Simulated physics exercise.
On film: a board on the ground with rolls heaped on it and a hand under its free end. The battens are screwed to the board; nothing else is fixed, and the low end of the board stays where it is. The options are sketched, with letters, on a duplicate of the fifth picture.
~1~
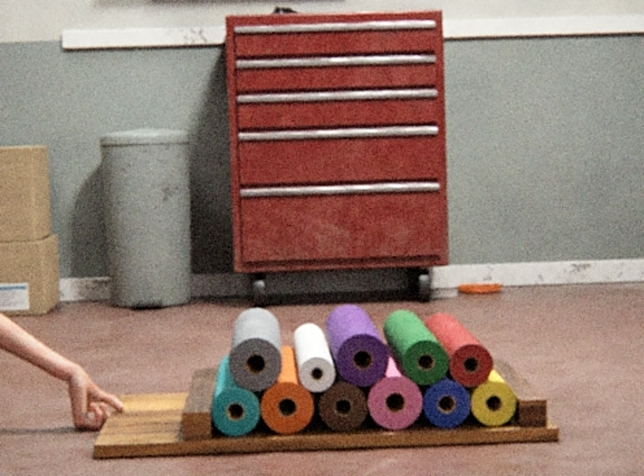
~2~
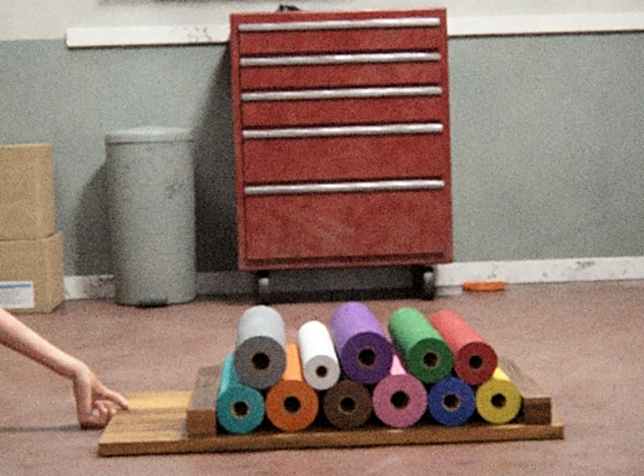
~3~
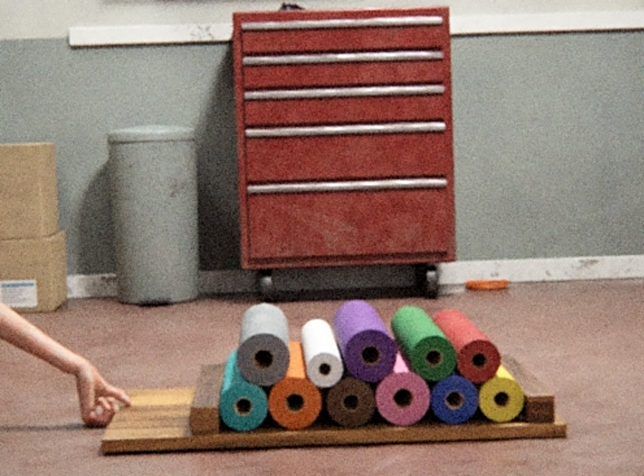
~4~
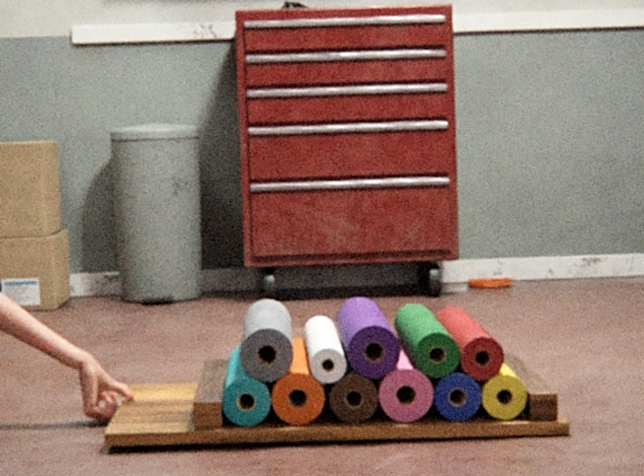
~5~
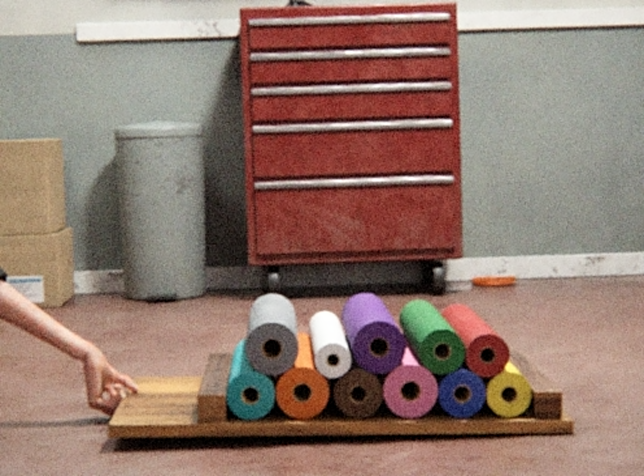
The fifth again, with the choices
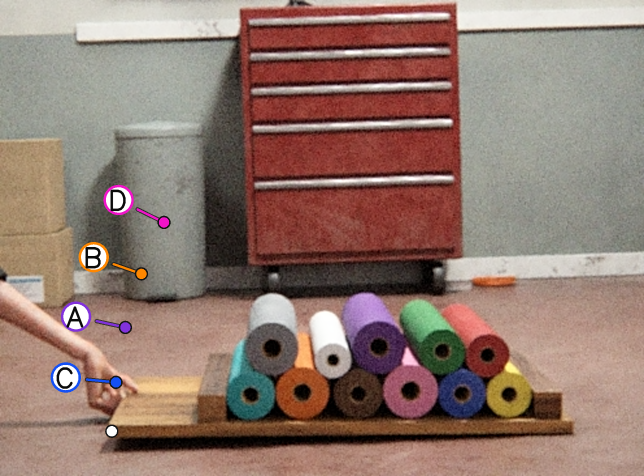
A pile of colourful rolls sat between wooden strips on a board on the floor, barely shifting, while a hand at the board's left end raised it very slightly.
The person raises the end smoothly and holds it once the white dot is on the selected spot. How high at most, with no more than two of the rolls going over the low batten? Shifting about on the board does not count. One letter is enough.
Up to D.
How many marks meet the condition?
Four of them.
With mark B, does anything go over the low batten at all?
No.
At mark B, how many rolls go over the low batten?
It comes to none.
On the marked copy, A at (125, 327); B at (141, 274); C at (116, 383); D at (164, 222); the white dot at (112, 431).
With D. Early on, board at 17°.
Further on, board at 28°.
At the end, board at 28°, two over the low batten (green, red).
As for the rest, A none over the low batten; B none over the low batten; C none over the low batten.
